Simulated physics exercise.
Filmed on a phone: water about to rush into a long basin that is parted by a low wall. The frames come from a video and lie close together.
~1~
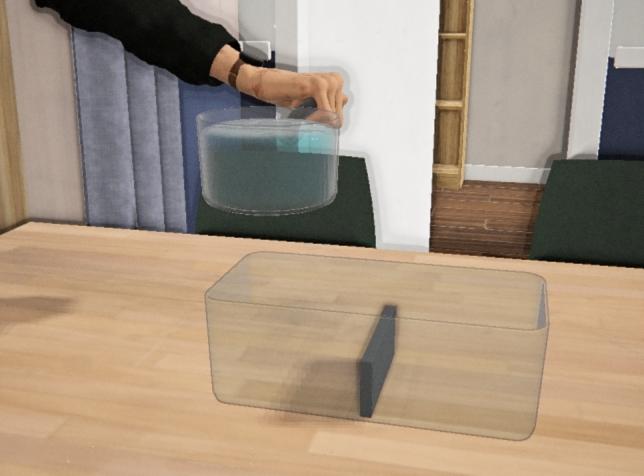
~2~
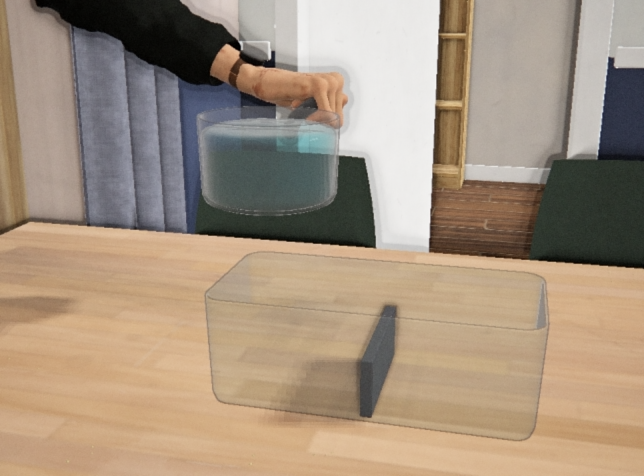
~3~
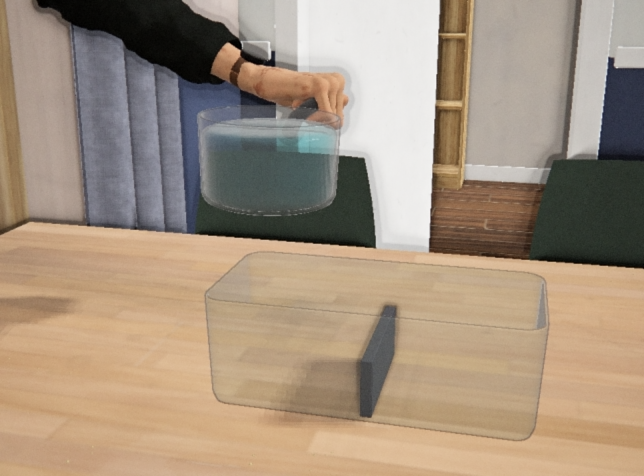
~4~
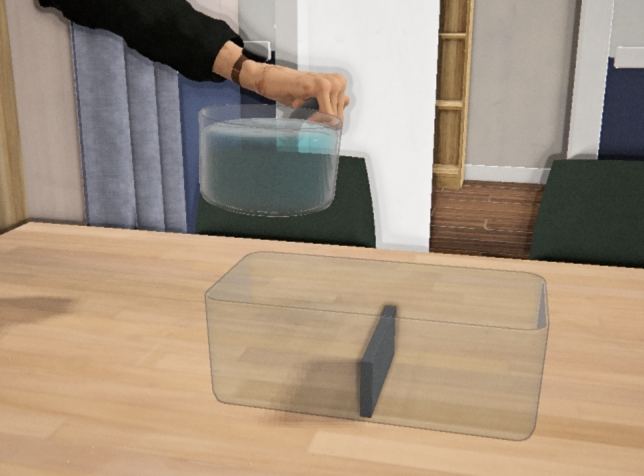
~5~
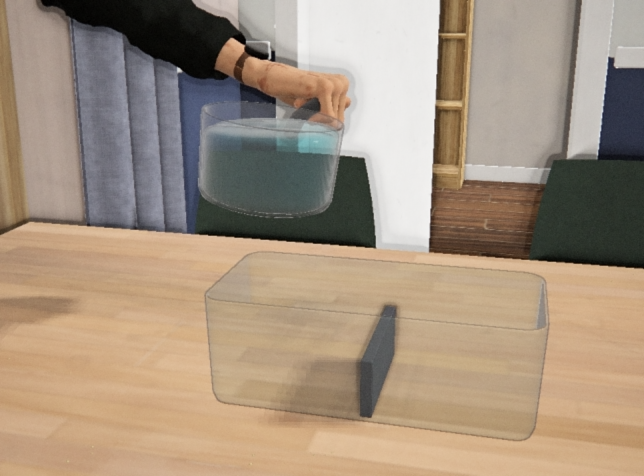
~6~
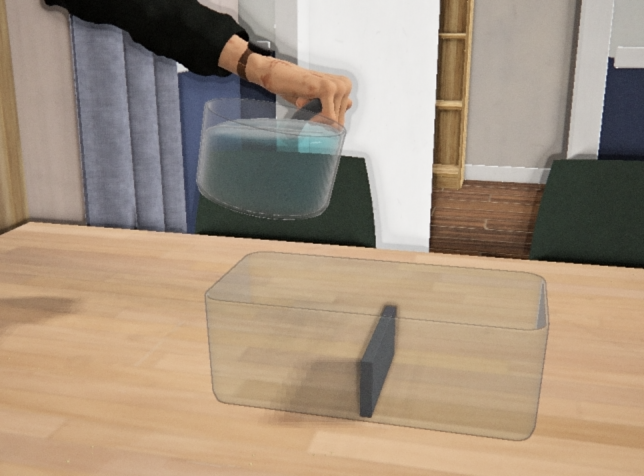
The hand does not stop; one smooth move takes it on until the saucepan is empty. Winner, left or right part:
Right part.
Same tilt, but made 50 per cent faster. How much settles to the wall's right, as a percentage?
Result: Roughly 60 %.
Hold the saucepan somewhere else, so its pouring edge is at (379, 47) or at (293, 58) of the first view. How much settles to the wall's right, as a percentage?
You'd get 95 percent from the first and 40 percent from the second.
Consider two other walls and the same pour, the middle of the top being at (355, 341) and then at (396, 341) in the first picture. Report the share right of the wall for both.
Around 90 per cent for the first, around 55 per cent for the second.
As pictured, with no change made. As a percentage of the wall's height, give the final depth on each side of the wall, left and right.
Left: 20 %. Right: 50 %.
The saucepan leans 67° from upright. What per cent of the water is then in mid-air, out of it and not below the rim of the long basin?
It's about 25 per cent.
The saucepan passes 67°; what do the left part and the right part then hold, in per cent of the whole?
Near 0 in a hundred left, near 10 in a hundred right.
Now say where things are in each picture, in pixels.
In the first frame, tilt 0°; pouring edge (337, 121); surface from (208, 125) to (336, 131); the long basin's rim runs from (228, 274) to (546, 302); the wall's top is at (380, 333).
In the second frame, tilt 0°; pouring edge (337, 121); surface from (209, 125) to (336, 131).
In the third frame, tilt 2°; pouring edge (338, 123); surface from (209, 125) to (337, 132).
In the fourth frame, tilt 4°; pouring edge (339, 126); surface from (210, 125) to (338, 133).
In the fifth frame, tilt 7°; pouring edge (341, 130); surface from (211, 125) to (339, 133).
In the sixth frame, tilt 11°; pouring edge (343, 136); surface from (211, 127) to (342, 135).
A moment on, the tilt is 67° and 63 per cent is still to pour, 1 is left of the wall and 9 right of it.
Next, the tilt is 98° and 14 per cent is still to pour, 10 is left of the wall and 66 right of it.
Then the tilt is 102° and 1 per cent is still to pour, 27 is left of the wall and 69 right of it.
Later the tilt is 102° and 0 per cent is still to pour, 30 is left of the wall and 69 right of it.
At rest 30 per cent lies left of the wall, 69 right of it and 1 outside.
